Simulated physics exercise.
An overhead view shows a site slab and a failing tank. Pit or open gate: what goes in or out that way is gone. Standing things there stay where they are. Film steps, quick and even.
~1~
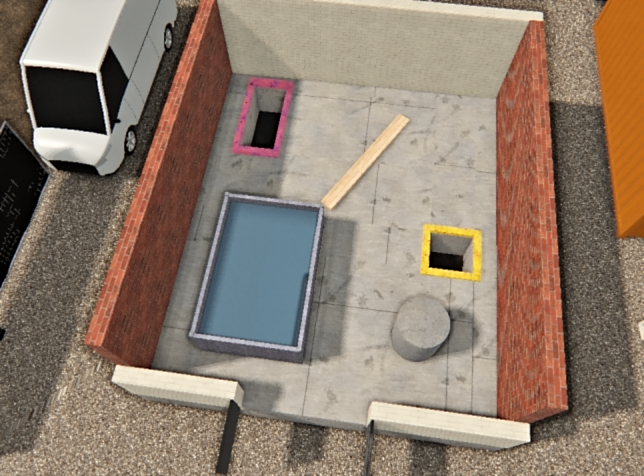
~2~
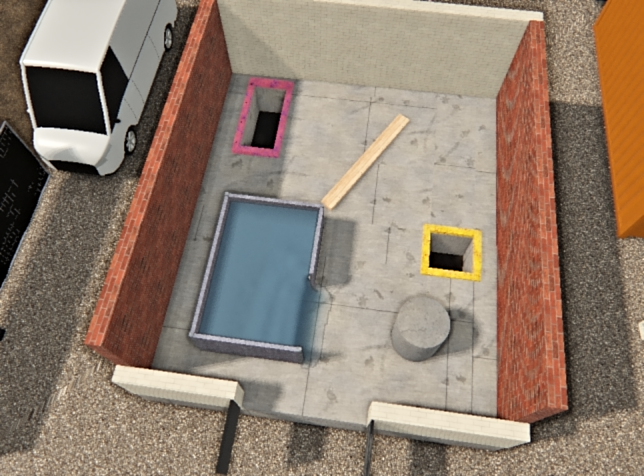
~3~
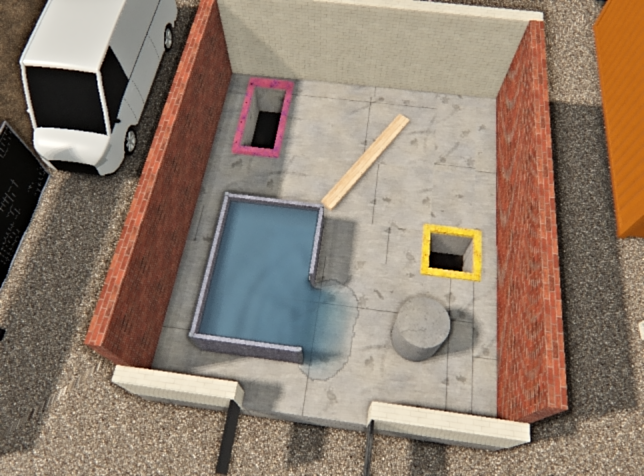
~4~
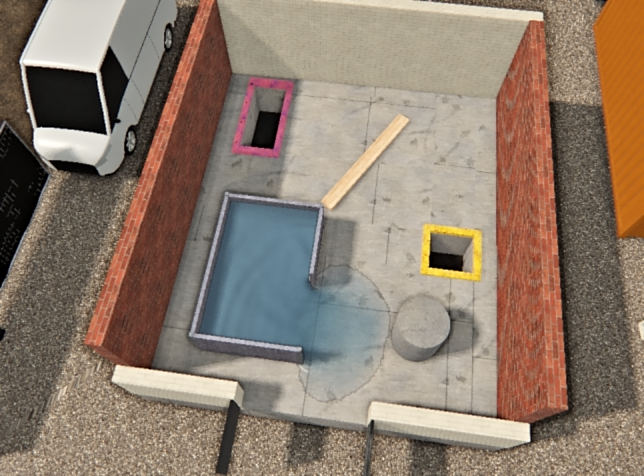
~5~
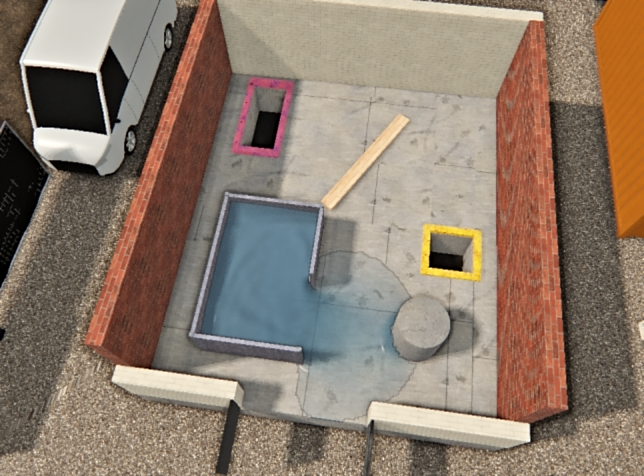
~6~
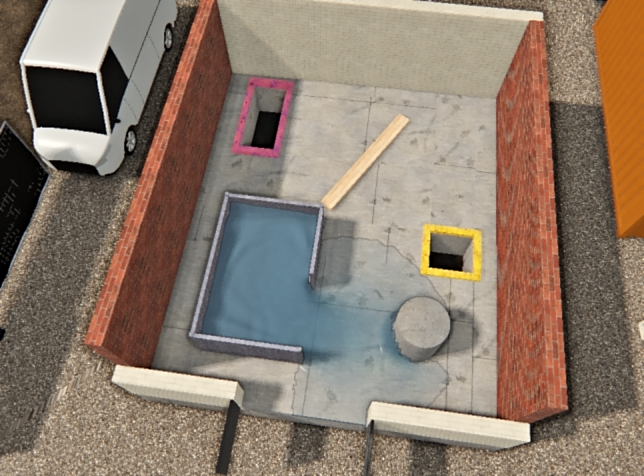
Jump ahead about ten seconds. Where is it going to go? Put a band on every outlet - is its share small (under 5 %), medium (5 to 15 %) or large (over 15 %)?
In the end, the gate has a large share, the pink pit has a small share, the yellow pit has a large share.
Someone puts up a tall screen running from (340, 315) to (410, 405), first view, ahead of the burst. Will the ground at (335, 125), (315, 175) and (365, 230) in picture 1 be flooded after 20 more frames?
In turn: No water, free of water, flooded.
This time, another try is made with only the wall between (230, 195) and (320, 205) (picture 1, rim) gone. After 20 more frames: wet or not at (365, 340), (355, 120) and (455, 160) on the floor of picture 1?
First point spared, second point swamped, third point swamped.
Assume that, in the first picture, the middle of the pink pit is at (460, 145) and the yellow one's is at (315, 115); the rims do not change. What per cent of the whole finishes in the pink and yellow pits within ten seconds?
Per cent, approx.: Pink 8, yellow 2.
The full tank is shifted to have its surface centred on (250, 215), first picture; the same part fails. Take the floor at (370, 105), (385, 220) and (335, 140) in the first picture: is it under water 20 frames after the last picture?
Spot one unwetted, spot two wetted, spot three unwetted.
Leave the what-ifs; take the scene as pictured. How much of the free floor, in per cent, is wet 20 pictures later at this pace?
It comes out near 45 percent.
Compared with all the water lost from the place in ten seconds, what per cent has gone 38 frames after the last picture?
It comes to around 80 per cent.
A moment on, water covers 25 % of the floor; the gate 2 %, the pink pit 0 %, the yellow pit 1 %.
Next, water covers 30 % of the floor; the gate 4 %, the pink pit 0 %, the yellow pit 4 %.
Then, water covers 45 % of the floor; the gate 8 %, the pink pit 0 %, the yellow pit 12 %.
Later, water covers 60 % of the floor; the gate 13 %, the pink pit 0 %, the yellow pit 19 %.
In the end, water covers 80 % of the floor; the gate 18 %, the pink pit 0 %, the yellow pit 22 %.
